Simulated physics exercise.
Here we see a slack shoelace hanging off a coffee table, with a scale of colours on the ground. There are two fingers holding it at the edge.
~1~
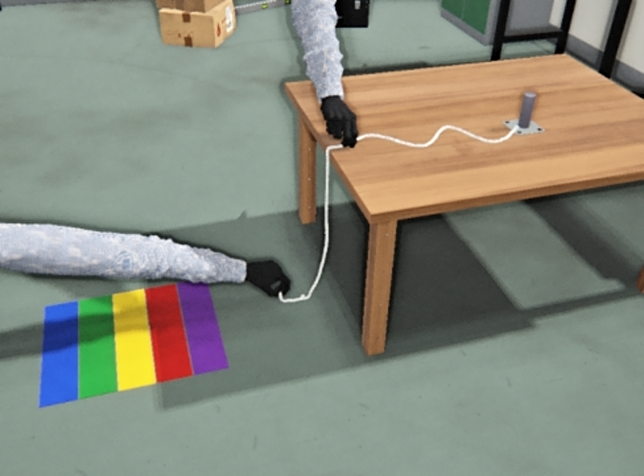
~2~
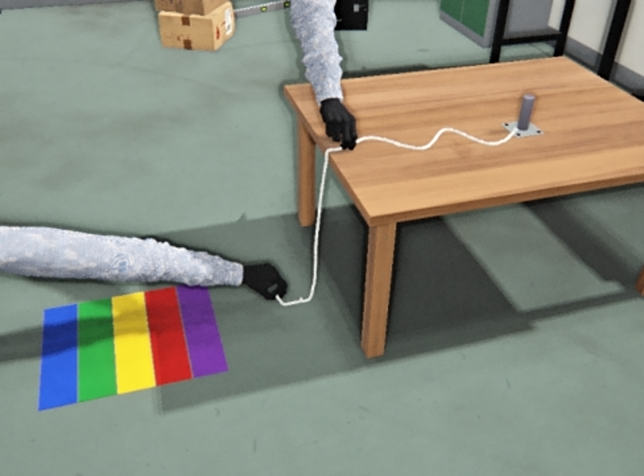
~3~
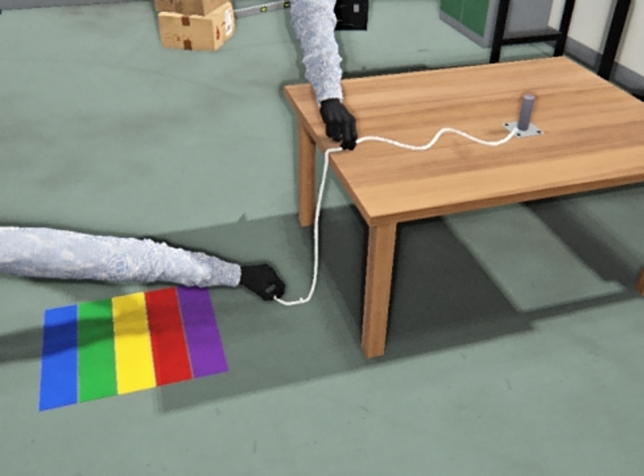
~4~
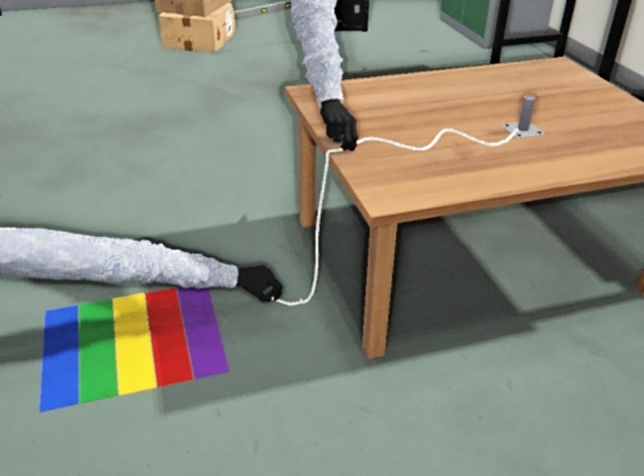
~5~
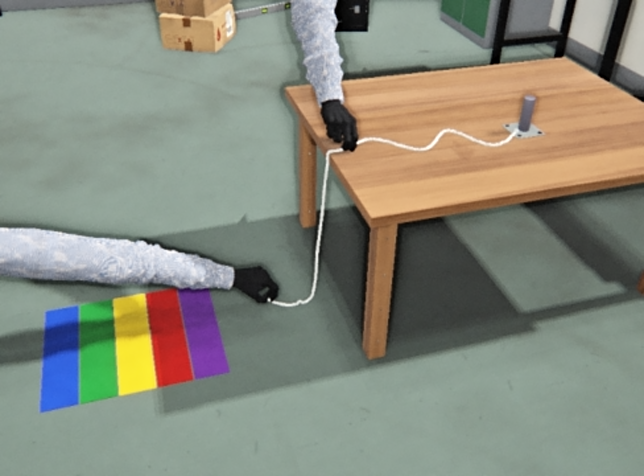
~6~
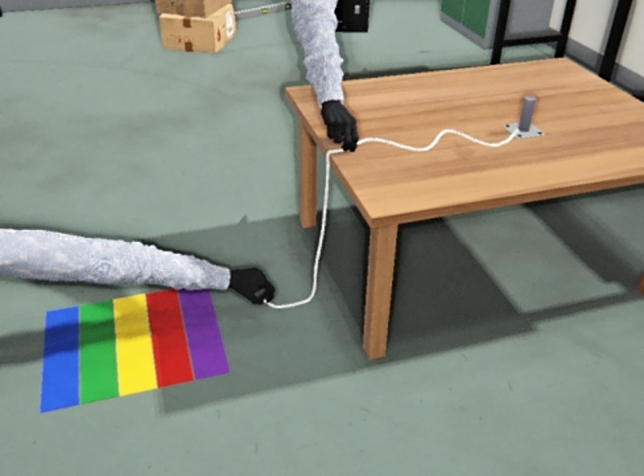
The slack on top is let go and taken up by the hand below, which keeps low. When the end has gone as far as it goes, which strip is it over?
It is over the green strip.
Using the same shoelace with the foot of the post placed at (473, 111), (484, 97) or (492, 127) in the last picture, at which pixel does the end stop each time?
Going through them in sequence: (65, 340), (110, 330) and finally (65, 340).
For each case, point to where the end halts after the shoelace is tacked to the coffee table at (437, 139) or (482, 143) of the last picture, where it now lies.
Estimates in sequence: (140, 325) then (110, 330).
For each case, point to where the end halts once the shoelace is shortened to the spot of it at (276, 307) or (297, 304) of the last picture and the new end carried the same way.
It would be at (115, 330) in the first case and at (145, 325) in the second.
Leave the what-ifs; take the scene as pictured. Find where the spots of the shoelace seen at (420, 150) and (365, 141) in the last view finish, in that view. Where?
About (372, 147), and the other about (318, 165).
A little later, end near (162, 320); over red.
Next, end near (121, 328); over yellow.
When it is tight, end near (96, 333); over green. It halts on the green strip.
